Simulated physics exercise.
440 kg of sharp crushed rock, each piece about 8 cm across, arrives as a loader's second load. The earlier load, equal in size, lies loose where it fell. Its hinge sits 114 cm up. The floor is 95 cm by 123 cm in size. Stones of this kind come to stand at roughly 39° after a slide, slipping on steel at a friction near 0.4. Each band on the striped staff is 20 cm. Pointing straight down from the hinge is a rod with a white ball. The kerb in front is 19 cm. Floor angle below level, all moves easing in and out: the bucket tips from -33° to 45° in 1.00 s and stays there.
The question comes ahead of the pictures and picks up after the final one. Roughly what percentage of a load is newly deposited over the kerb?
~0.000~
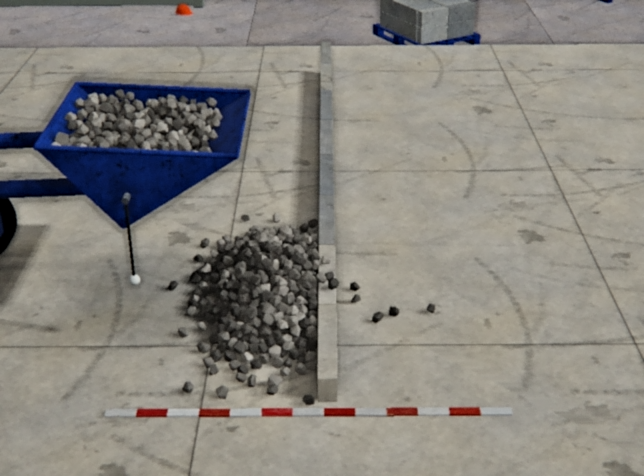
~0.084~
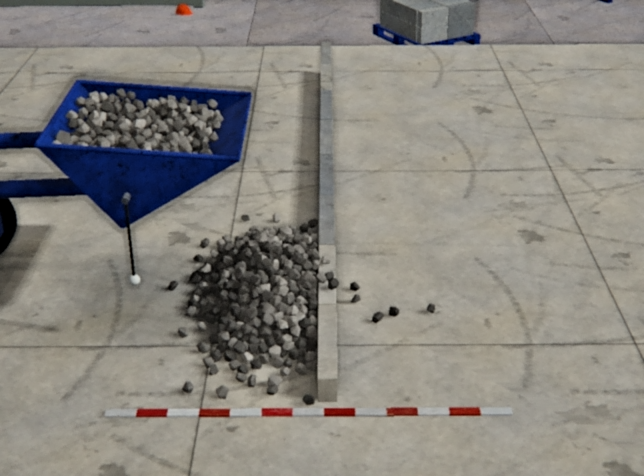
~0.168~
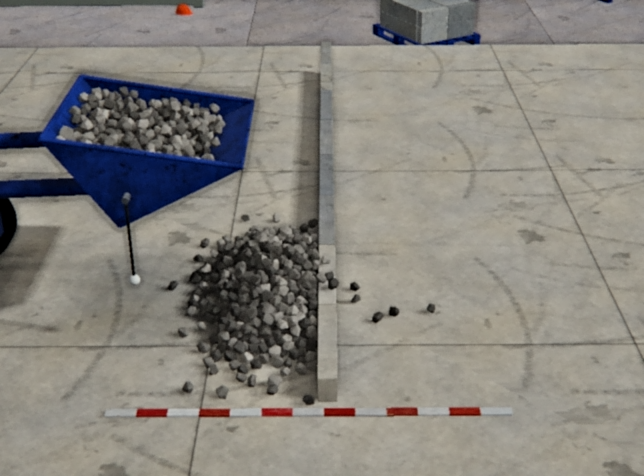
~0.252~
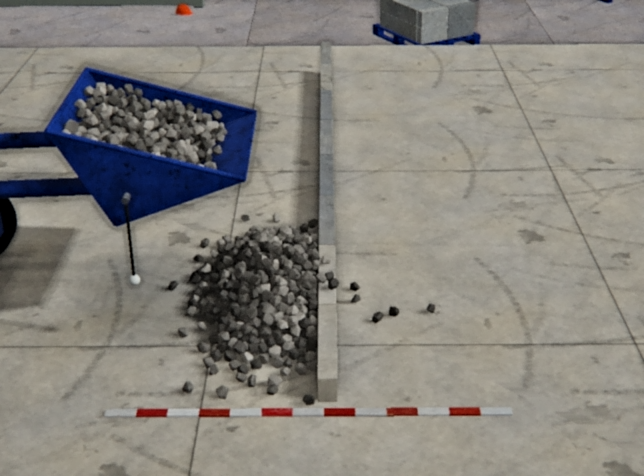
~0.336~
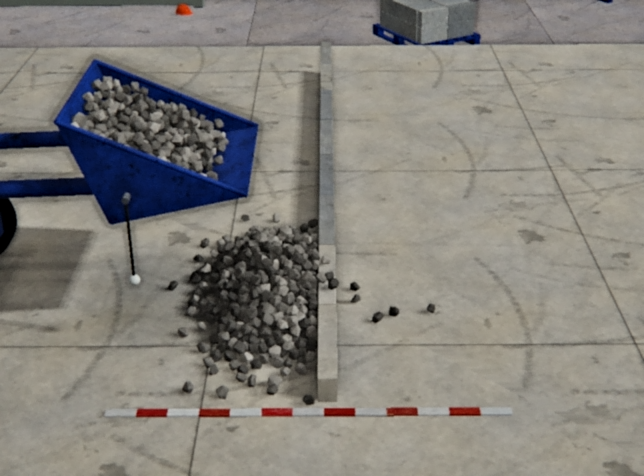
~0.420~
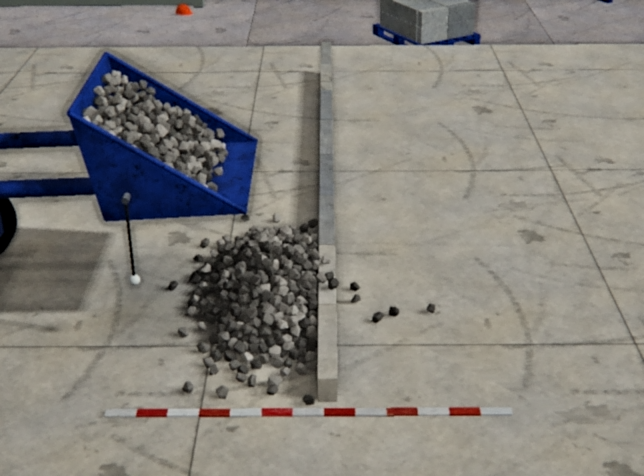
Around 1 per cent of a load is newly deposited there.
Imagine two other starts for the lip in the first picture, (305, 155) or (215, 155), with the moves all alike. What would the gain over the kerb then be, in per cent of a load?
Around 35 and 0 percent respectively.
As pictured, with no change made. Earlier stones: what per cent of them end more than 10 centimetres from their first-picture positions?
The answer is about 5 per cent.
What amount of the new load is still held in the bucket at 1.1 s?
It keeps some 70 percent of its load.
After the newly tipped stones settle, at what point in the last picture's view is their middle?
Their middle rests near (237, 270).
After 0.8 s the floor is at 33°; in per cent of one load, 100 in the bucket, 99 on this side of the kerb, 1 over the kerb; the foremost stones are at (363, 293).
After 1.1 s the floor is at 45°; in per cent of one load, 70 in the bucket, 129 on this side of the kerb, 1 over the kerb; the foremost stones are at (363, 293).
After 1.5 s the floor is at 45°; in per cent of one load, 16 in the bucket, 183 on this side of the kerb, 1 over the kerb; the foremost stones are at (363, 293).
After 4.2 s the floor is at 45°; in per cent of one load, 2 in the bucket, 196 on this side of the kerb, 2 over the kerb; the foremost stones are at (390, 298). Net gain over the kerb, 1.
